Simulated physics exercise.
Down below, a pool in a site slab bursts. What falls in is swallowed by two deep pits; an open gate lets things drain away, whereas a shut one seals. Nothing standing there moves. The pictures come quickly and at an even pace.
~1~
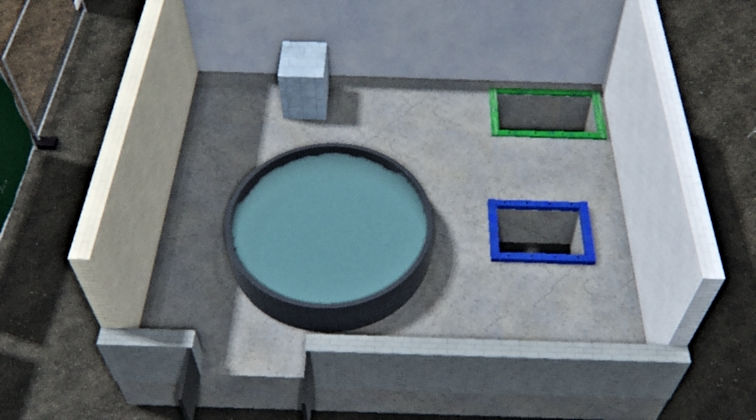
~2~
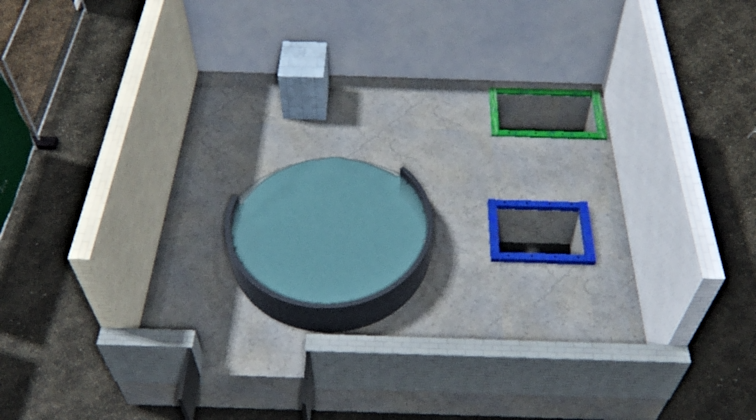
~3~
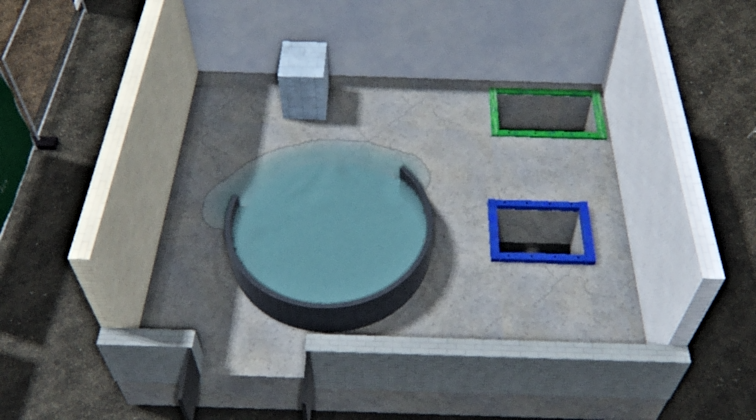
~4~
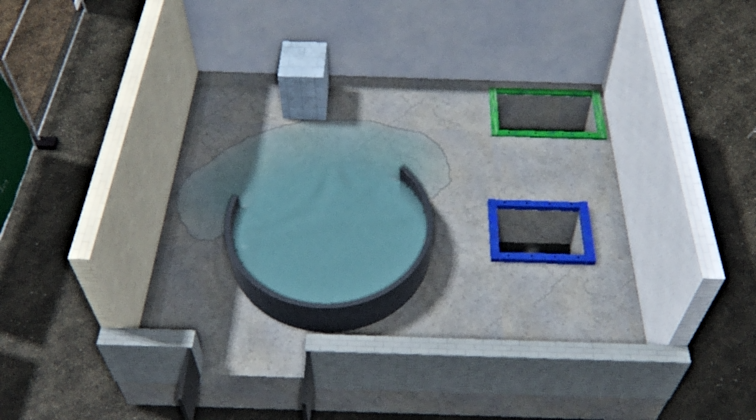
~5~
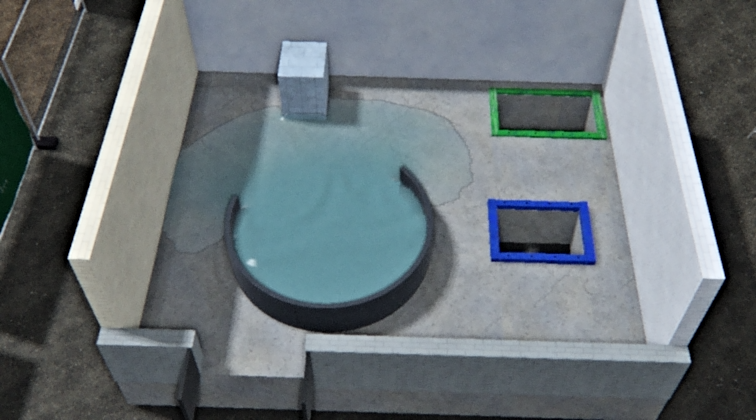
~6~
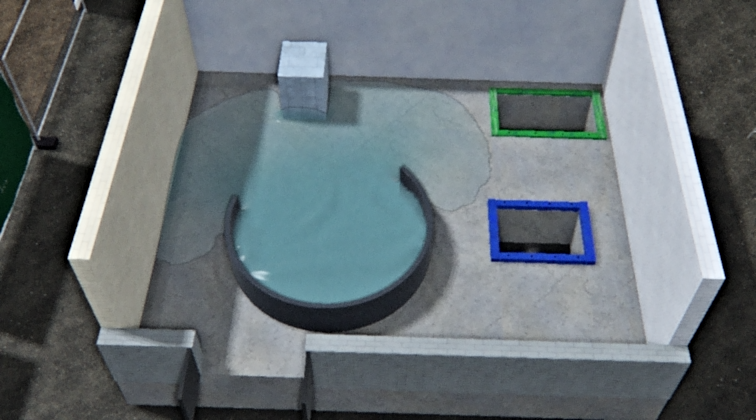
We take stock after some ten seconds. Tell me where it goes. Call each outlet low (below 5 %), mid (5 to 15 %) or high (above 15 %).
Outlets - gate: Mid; blue pit: Low; green pit: High.
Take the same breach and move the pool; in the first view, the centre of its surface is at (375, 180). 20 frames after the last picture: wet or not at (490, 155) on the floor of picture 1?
Soaked.
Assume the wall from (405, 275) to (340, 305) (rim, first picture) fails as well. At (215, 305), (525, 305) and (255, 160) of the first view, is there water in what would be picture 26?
Result, in sequence: Inundated; inundated; untouched by the flood.
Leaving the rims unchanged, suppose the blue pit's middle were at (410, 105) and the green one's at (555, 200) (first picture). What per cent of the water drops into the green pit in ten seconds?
Out of every hundred parts, the green pit gets 6.
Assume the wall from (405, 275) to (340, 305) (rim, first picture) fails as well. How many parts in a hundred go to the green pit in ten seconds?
The green pit gets 14 per cent.
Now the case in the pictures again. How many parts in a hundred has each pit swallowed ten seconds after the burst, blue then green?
I'd put them at roughly 0 and 28 per cent respectively.
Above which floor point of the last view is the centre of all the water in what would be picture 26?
Around pixel (317, 154).
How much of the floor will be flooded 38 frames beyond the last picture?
Roughly 80 %.
A moment on, water covers 45 % of the floor; the gate 0 %, the blue pit 0 %, the green pit 0 %.
Next, water covers 50 % of the floor; the gate 0 %, the blue pit 0 %, the green pit 2 %.
Then, water covers 55 % of the floor; the gate 0 %, the blue pit 0 %, the green pit 8 %.
Later, water covers 80 % of the floor; the gate 2 %, the blue pit 0 %, the green pit 20 %.
In the end, water covers 90 % of the floor; the gate 7 %, the blue pit 0 %, the green pit 28 %.
